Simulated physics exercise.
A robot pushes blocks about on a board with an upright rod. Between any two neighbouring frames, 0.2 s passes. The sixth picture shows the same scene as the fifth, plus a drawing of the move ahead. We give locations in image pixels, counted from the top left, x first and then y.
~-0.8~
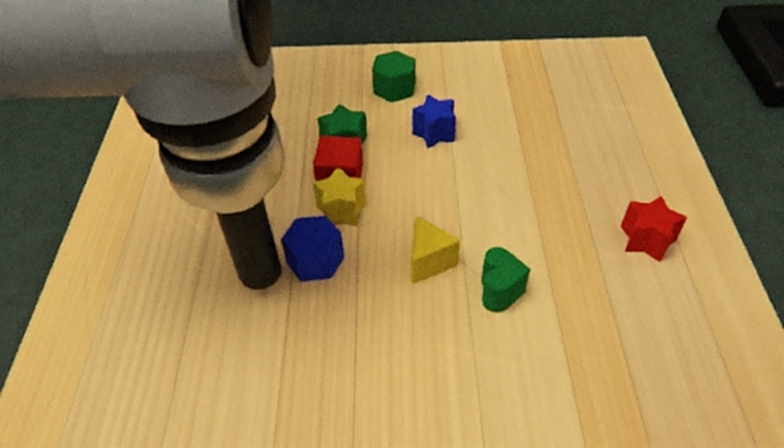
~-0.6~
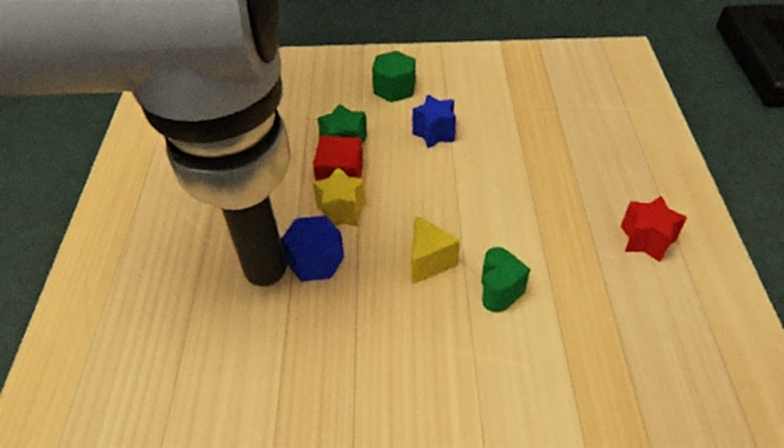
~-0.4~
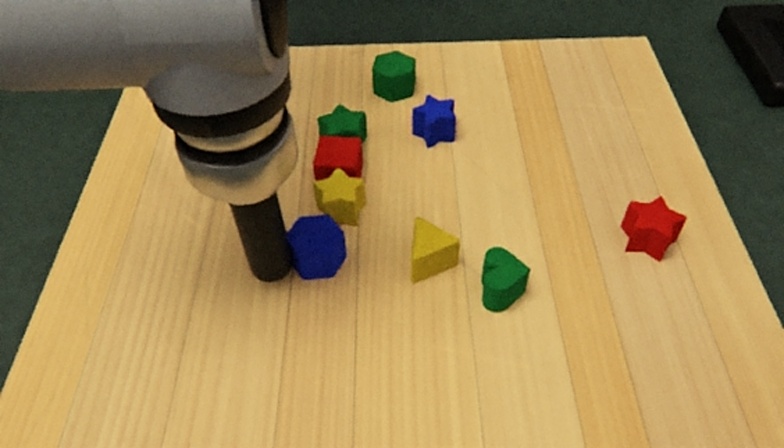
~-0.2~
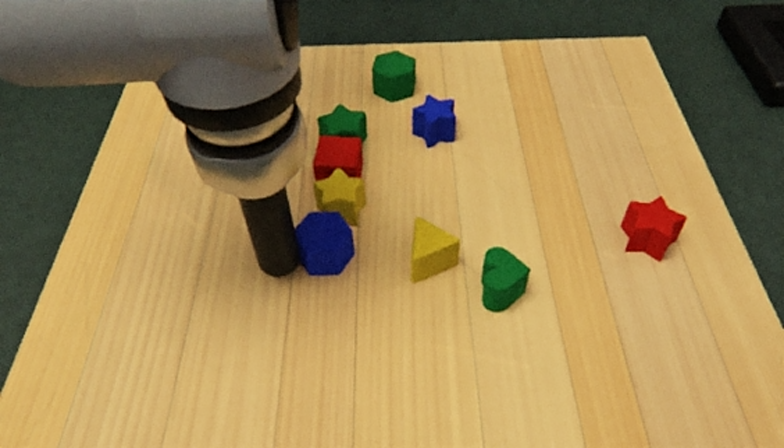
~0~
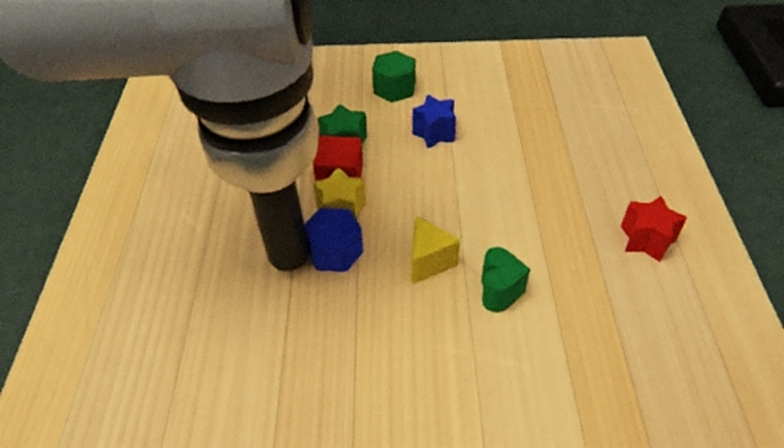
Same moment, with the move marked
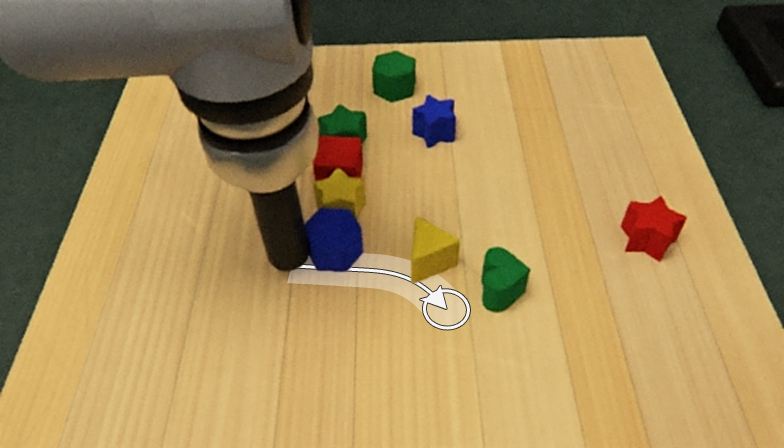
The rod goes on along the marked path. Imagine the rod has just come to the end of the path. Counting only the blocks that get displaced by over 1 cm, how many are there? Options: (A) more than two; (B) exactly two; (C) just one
The answer is B.
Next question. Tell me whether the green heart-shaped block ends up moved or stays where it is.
The answer is that it remains undisturbed.
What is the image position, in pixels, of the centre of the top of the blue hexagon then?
It sits at (401, 210).
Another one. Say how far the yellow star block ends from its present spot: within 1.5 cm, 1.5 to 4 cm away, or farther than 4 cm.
That block covers short of 1.5 cm.
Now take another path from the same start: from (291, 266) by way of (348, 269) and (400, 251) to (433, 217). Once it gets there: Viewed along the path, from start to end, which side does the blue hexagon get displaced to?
The left-hand side.
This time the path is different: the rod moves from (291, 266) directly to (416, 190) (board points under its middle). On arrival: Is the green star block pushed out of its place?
Yes, I think so.
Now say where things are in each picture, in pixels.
In the first frame, lower end of the rod at (261, 274), tops of blocks, blue hexagon at (311, 235), yellow star block at (338, 186), yellow three-sided block at (430, 237), green heart-shaped block at (504, 267).
In the second frame, rod at (266, 271), blocks as before.
In the third frame, rod at (272, 267), blue hexagon at (314, 234).
In the fourth frame, rod at (280, 262), blue hexagon at (322, 230).
In the fifth frame, rod at (289, 256), blue hexagon at (331, 226), yellow star block at (338, 186), yellow three-sided block at (430, 237), green heart-shaped block at (504, 267).
The drawn path runs from (291, 266) through (347, 269) and (403, 277) to (446, 309).
What follows on the original path. One third of the way, rod at (347, 259); blue hexagon at (381, 216), turned 40° anticlockwise.
Two thirds of the way, rod at (403, 267); blue hexagon at (401, 210), turned 75° anticlockwise; yellow three-sided block at (443, 235).
At the end, rod at (447, 299); blue hexagon at (401, 210), turned 75° anticlockwise; yellow star block not moved; yellow three-sided block at (452, 240), turned 40° anticlockwise; green heart-shaped block not moved.
